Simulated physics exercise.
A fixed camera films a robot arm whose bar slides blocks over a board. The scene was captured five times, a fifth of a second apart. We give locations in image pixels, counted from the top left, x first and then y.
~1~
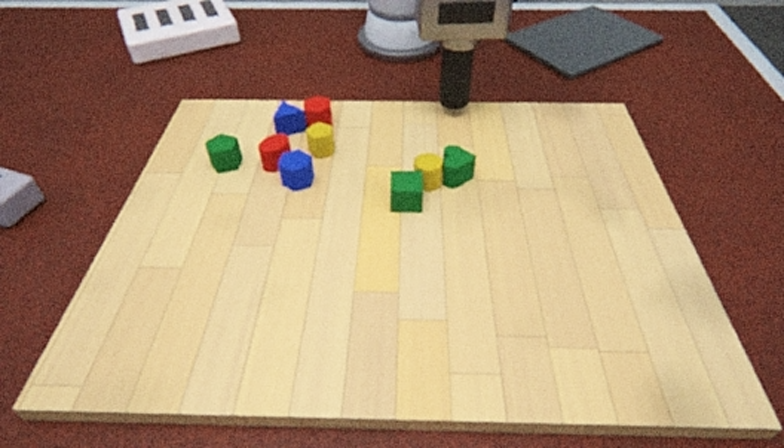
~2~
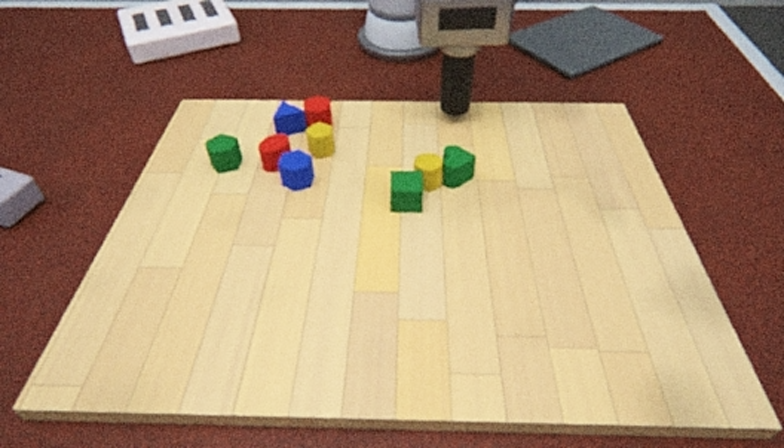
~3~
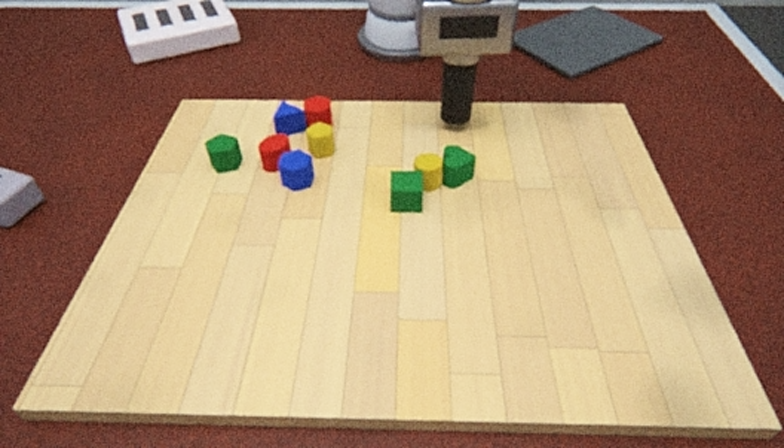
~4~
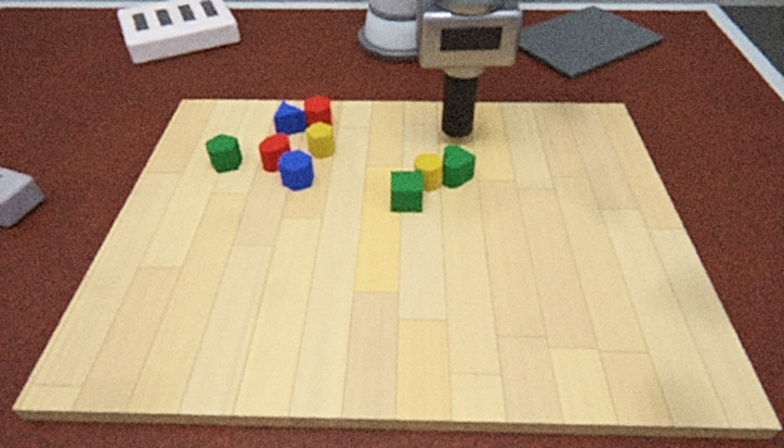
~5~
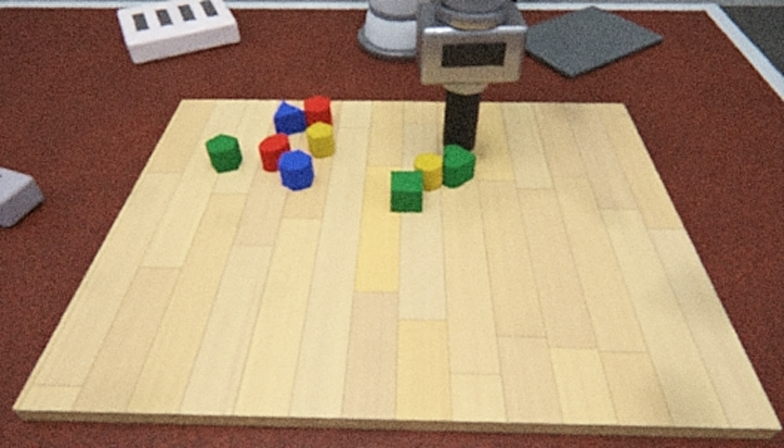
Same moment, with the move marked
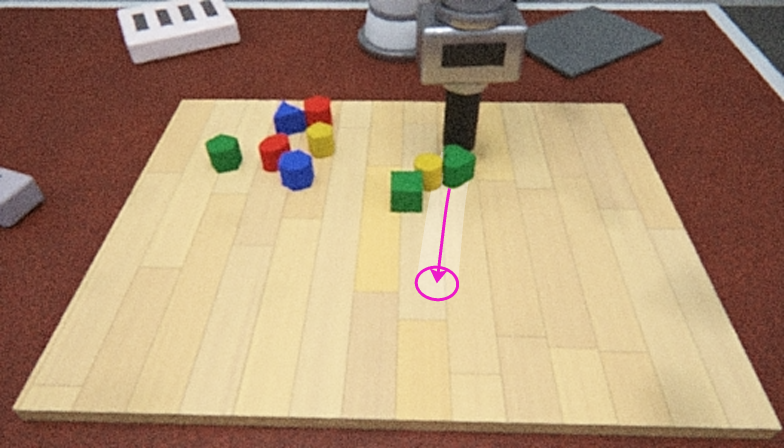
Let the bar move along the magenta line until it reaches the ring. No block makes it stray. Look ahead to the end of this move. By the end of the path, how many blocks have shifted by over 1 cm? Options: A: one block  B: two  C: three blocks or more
I choose C.
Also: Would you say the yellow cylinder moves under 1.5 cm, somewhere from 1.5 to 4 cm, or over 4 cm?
Of the three bands, it's 1.5 to 4 cm.
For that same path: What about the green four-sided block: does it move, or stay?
Well, the green four-sided block shifts from its place.
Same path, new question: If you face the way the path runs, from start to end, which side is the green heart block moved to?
Off to the left side.
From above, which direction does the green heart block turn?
It goes round opposite to clock hands.
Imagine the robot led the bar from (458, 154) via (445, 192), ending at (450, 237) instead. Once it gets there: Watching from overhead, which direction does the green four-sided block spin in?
That block twists counter-clockwise.
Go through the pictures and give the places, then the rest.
The first frame shows lower end of the bar at (454, 101), tops of blocks, green four-sided block at (407, 180), yellow cylinder at (428, 161), green heart block at (457, 156).
The second frame shows bar at (455, 107), blocks as before.
The third frame shows bar at (456, 116), blocks as before.
The fourth frame shows bar at (457, 129), blocks as before.
The fifth frame shows bar at (459, 145), green four-sided block at (407, 180), yellow cylinder at (428, 161), green heart block at (457, 156).
The drawn path runs from (458, 154) through (449, 190) and (443, 233) to (437, 283).
What follows on the original path. One third of the way, bar at (450, 181); green four-sided block at (395, 184), turned 25° anticlockwise; yellow cylinder at (418, 169); green heart block at (461, 190), turned 55° anticlockwise.
Two thirds of the way, bar at (444, 223); green four-sided block at (394, 184), turned 25° anticlockwise; yellow cylinder at (418, 169); green heart block at (472, 229), turned 100° anticlockwise.
At the end, bar at (438, 274); green four-sided block at (394, 184), turned 25° anticlockwise; yellow cylinder at (418, 169); green heart block at (479, 238), turned 125° anticlockwise.
